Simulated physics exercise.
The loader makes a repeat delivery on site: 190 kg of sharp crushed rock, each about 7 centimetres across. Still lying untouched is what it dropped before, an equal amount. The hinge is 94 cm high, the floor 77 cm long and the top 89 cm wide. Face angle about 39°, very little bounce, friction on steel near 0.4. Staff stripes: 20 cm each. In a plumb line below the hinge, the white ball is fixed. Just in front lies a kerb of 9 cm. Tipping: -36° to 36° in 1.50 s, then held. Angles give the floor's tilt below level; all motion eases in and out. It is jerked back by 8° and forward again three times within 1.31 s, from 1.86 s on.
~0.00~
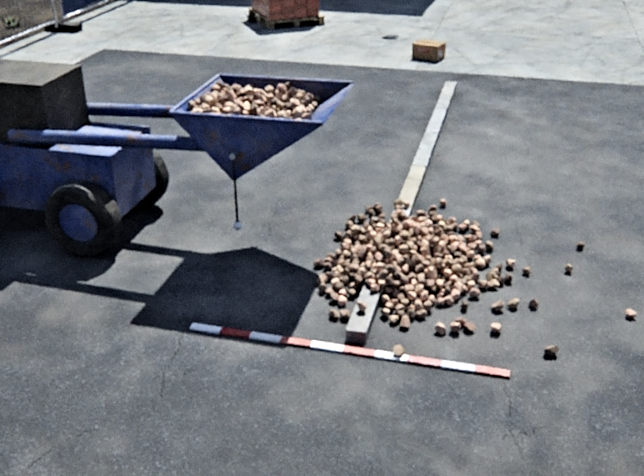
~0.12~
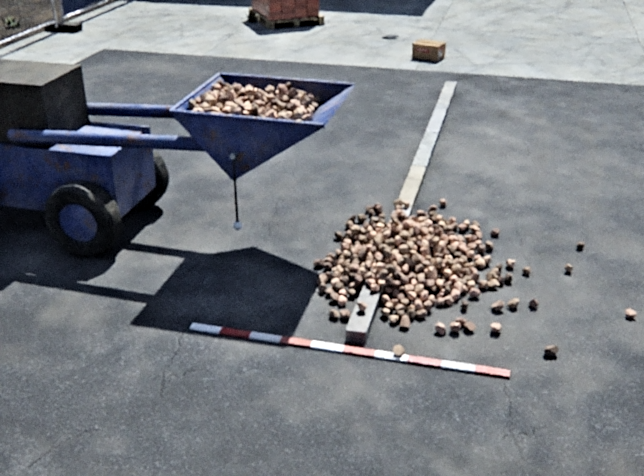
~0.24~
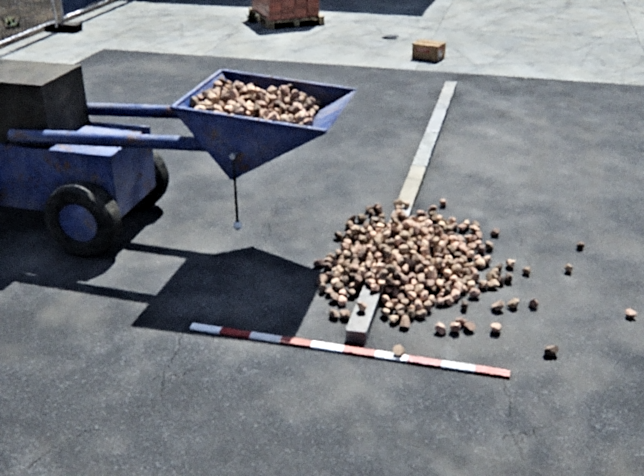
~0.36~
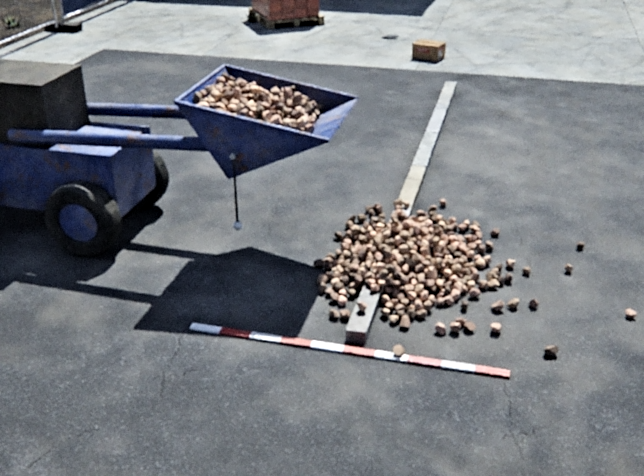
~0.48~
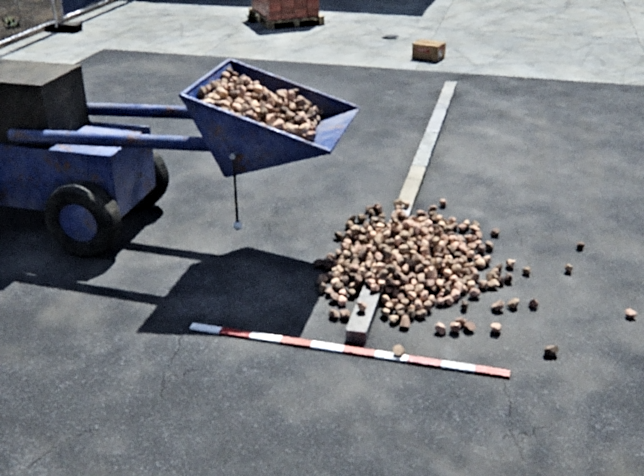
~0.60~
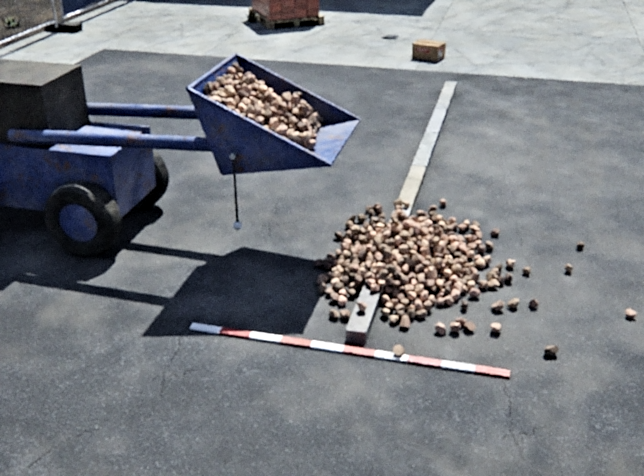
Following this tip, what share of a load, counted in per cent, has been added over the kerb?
8 per cent, roughly.
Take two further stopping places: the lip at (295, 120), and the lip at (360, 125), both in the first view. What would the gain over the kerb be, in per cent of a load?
About 0 and 45 per cent.
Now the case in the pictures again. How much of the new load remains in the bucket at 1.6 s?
It holds some 65 percent.
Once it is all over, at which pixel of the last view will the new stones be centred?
Roughly at pixel (350, 243).
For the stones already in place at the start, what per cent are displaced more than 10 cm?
0 per cent.
After 1.1 s the floor is at 24°; in per cent of one load, 100 in the bucket, 36 on this side of the kerb, 64 over the kerb; the foremost stones are at (552, 288).
After 1.6 s the floor is at 36°; in per cent of one load, 64 in the bucket, 73 on this side of the kerb, 64 over the kerb; the foremost stones are at (552, 288).
After 3.6 s the floor is at 36°; in per cent of one load, 0 in the bucket, 128 on this side of the kerb, 72 over the kerb; the foremost stones are at (552, 288).
After 6.0 s the floor is at 36°; in per cent of one load, 0 in the bucket, 128 on this side of the kerb, 72 over the kerb; the foremost stones are at (552, 288). Net gain over the kerb, 8.
